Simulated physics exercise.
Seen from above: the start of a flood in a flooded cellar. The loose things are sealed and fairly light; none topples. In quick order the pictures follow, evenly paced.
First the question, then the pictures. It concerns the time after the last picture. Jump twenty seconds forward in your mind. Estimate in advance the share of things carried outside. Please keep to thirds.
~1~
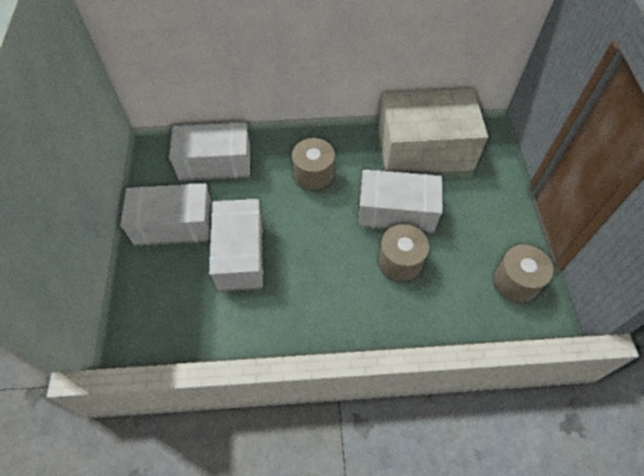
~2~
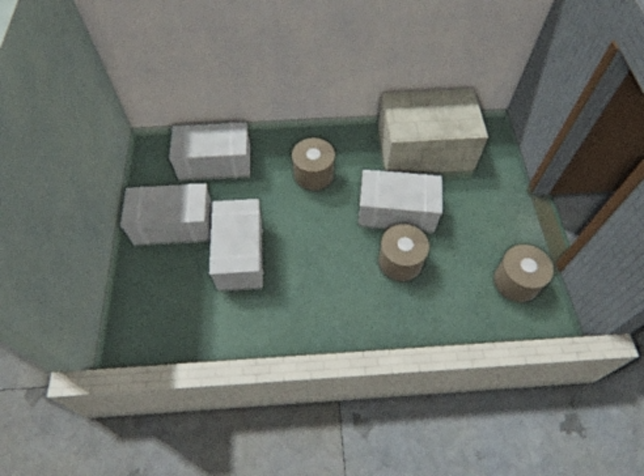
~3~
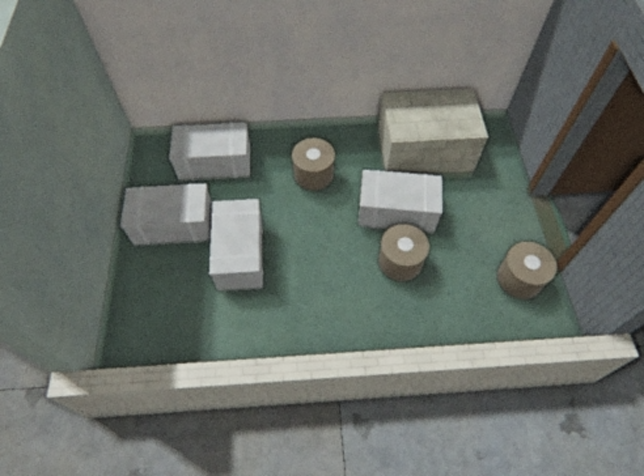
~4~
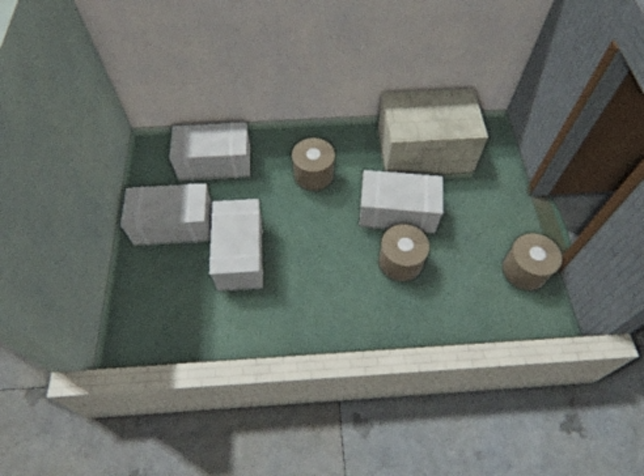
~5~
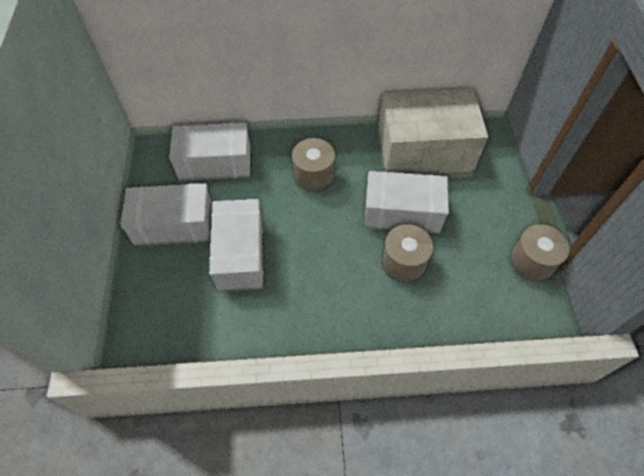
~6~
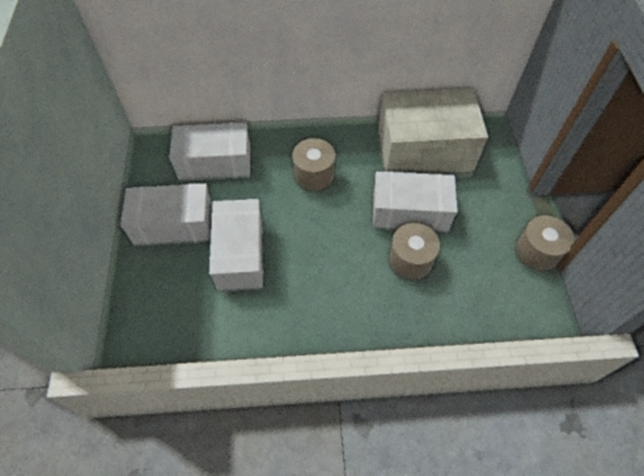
The result is a middle share, a third to two thirds.
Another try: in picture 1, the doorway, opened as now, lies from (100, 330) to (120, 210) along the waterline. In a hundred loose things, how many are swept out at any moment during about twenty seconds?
My figure is 90 in a hundred.
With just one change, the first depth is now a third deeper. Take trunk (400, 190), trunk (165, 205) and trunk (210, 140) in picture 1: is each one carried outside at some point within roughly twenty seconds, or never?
The first one exits, the middle one never leaves, the final one never leaves.
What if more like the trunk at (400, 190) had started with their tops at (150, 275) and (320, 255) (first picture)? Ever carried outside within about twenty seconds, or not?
Taking them in the order asked, the first is not removed while the second is removed.
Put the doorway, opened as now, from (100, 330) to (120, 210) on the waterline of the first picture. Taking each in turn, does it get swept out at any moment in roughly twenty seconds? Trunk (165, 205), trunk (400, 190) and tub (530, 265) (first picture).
First one flushed away, second flushed away, third held back.
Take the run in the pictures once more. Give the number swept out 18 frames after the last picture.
That makes 3.
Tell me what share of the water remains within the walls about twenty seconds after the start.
50 in a hundred.
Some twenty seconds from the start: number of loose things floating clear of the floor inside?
My tally gives 3.
A moment on, 1 of 7 are out; 6 afloat.
Next, 3 of 7 are out; 4 afloat.
Later, 4 of 7 are out; 3 afloat.
In the end, 4 of 7 are out; 3 afloat.
